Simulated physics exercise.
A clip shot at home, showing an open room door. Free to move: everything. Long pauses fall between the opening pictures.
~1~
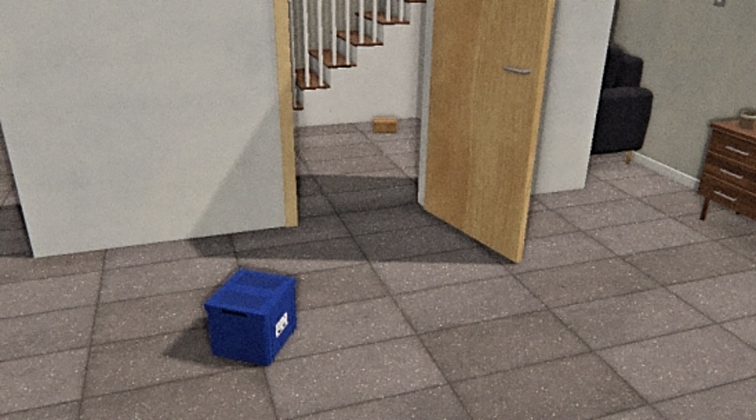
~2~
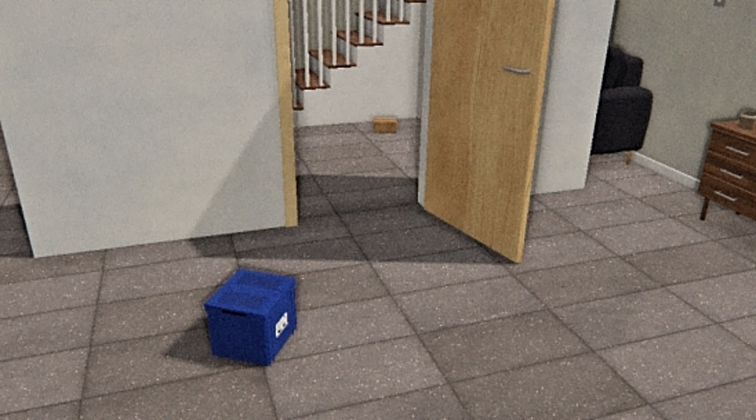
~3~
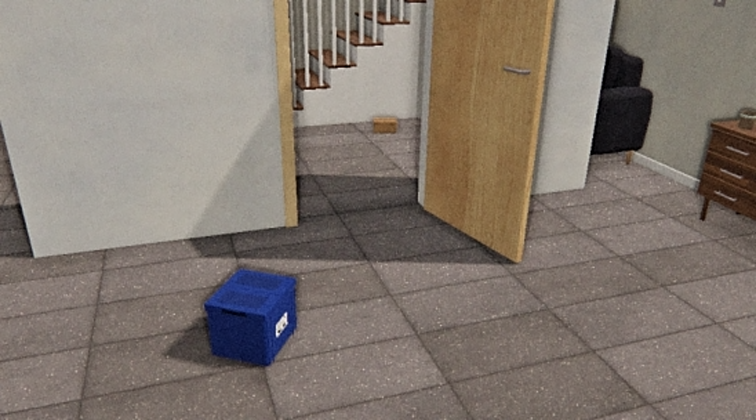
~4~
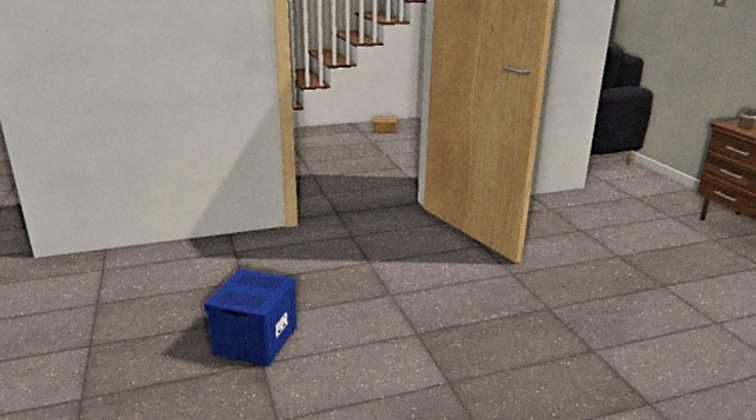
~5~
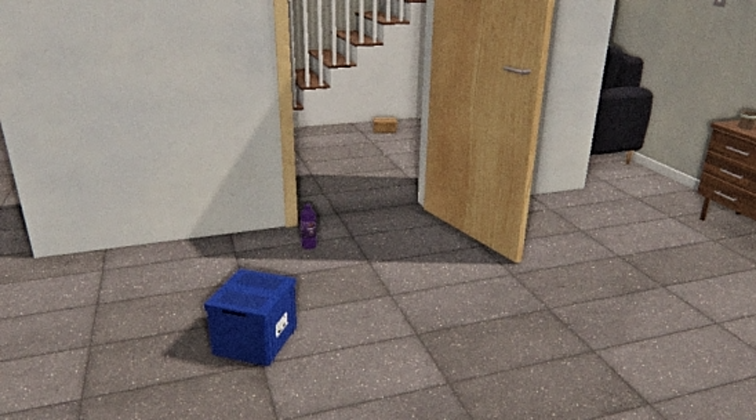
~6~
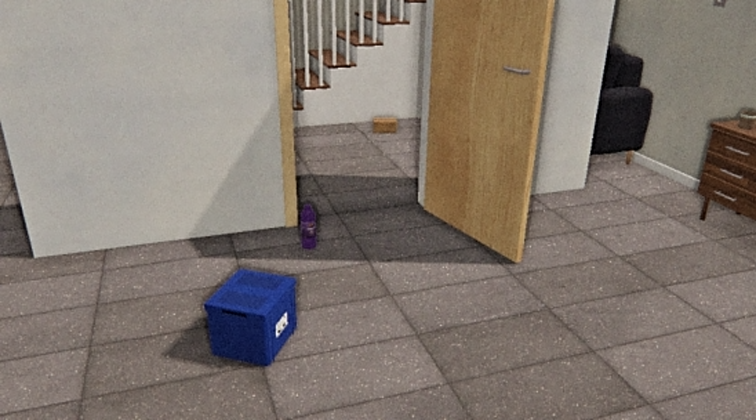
A wooden door stays open near a blue tote as a purple bottle appears.
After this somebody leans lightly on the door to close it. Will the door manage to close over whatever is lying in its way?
Yes.
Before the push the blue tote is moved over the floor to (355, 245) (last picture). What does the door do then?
Well, after that the door gets caught.
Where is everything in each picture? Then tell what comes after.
Door wide open and still; blue tote (254, 317), in the first frame.
Door wide open and still; blue tote (254, 317), in the second frame.
Door wide open and still; blue tote (254, 317), in the third frame.
Door wide open and still; blue tote (254, 317), in the fourth frame.
Door wide open and still; blue tote (254, 317), in the fifth frame.
Door wide open and still; purple bottle (308, 226); blue tote (254, 317), in the sixth frame.
Then, 1.00 s later than the last frame, door at 74°.
Then, 2.00 s later than the last frame, door at 22°.
Then, 2.50 s later than the last frame, door at 0°; purple bottle tilted by 8° near (309, 223).
Then, 3.90 s later than the last frame, door at 0°; purple bottle tilted by 3° near (305, 223).
When it is over, door at 0°; both as before. End places, in pixels of the last picture, purple bottle near (306, 224).
